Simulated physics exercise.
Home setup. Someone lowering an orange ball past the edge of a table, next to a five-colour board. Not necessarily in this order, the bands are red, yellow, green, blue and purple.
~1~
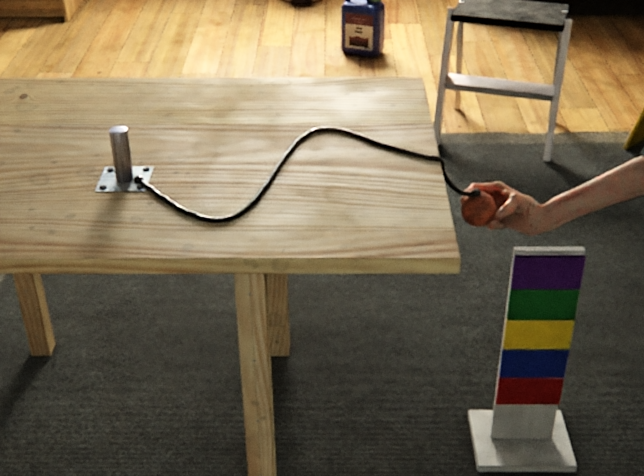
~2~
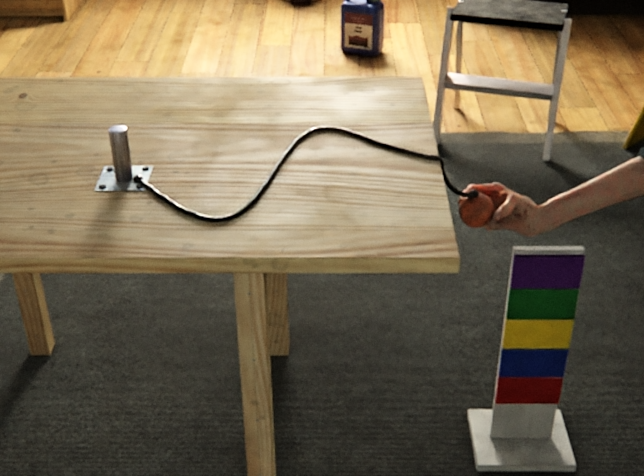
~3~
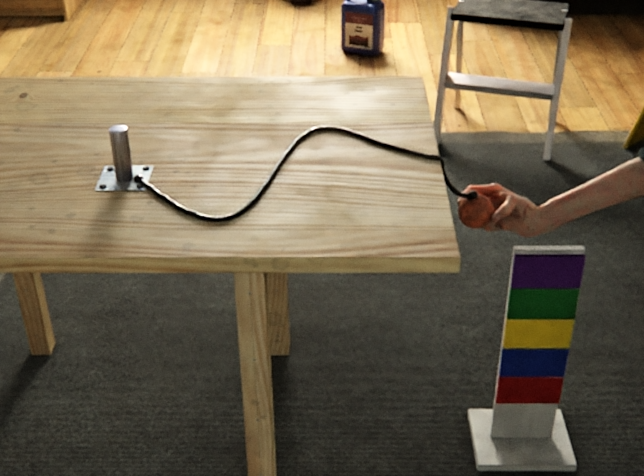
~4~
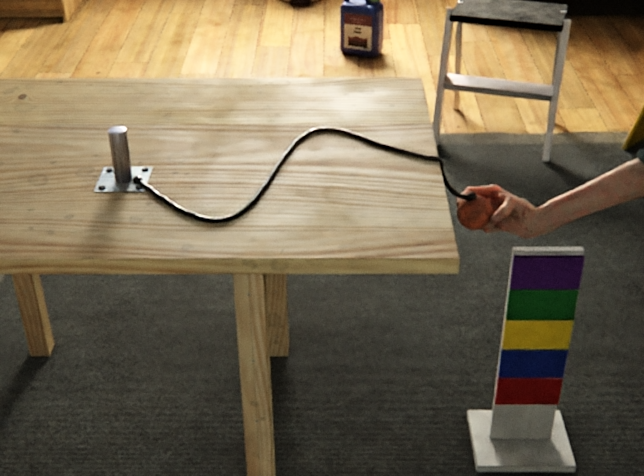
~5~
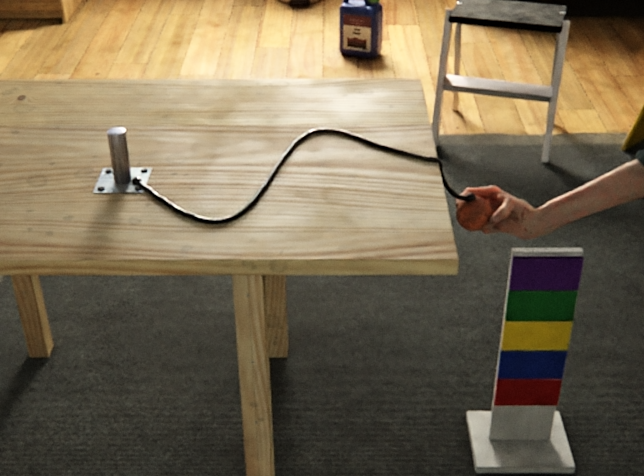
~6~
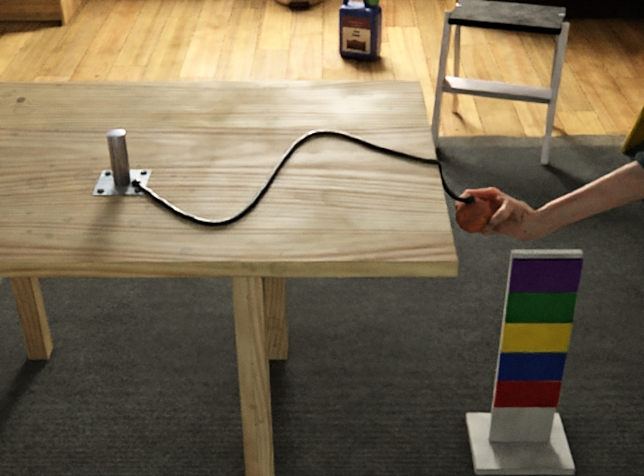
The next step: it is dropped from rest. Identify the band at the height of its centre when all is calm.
Its centre is at blue.
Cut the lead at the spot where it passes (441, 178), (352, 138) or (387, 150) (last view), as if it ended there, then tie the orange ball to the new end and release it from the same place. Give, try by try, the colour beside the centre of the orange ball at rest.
Yellow; none, it hangs higher; purple.
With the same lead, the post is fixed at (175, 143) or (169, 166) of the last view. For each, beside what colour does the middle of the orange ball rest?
Going case by case, it's red and then red.
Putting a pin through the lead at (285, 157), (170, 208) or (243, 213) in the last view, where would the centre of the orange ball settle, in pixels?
(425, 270), (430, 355), (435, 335).
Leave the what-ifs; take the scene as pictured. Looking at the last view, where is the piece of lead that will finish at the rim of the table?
It's the point at about (298, 142).
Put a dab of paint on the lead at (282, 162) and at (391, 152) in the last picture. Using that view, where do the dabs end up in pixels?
At (396, 175), then (435, 279).
Soon after, ball near (451, 303); level with green.
Then, ball near (413, 373); level with blue.
Further on, ball near (435, 374); level with blue.
At rest, ball near (426, 378); level with blue. The lead holds its middle at blue.
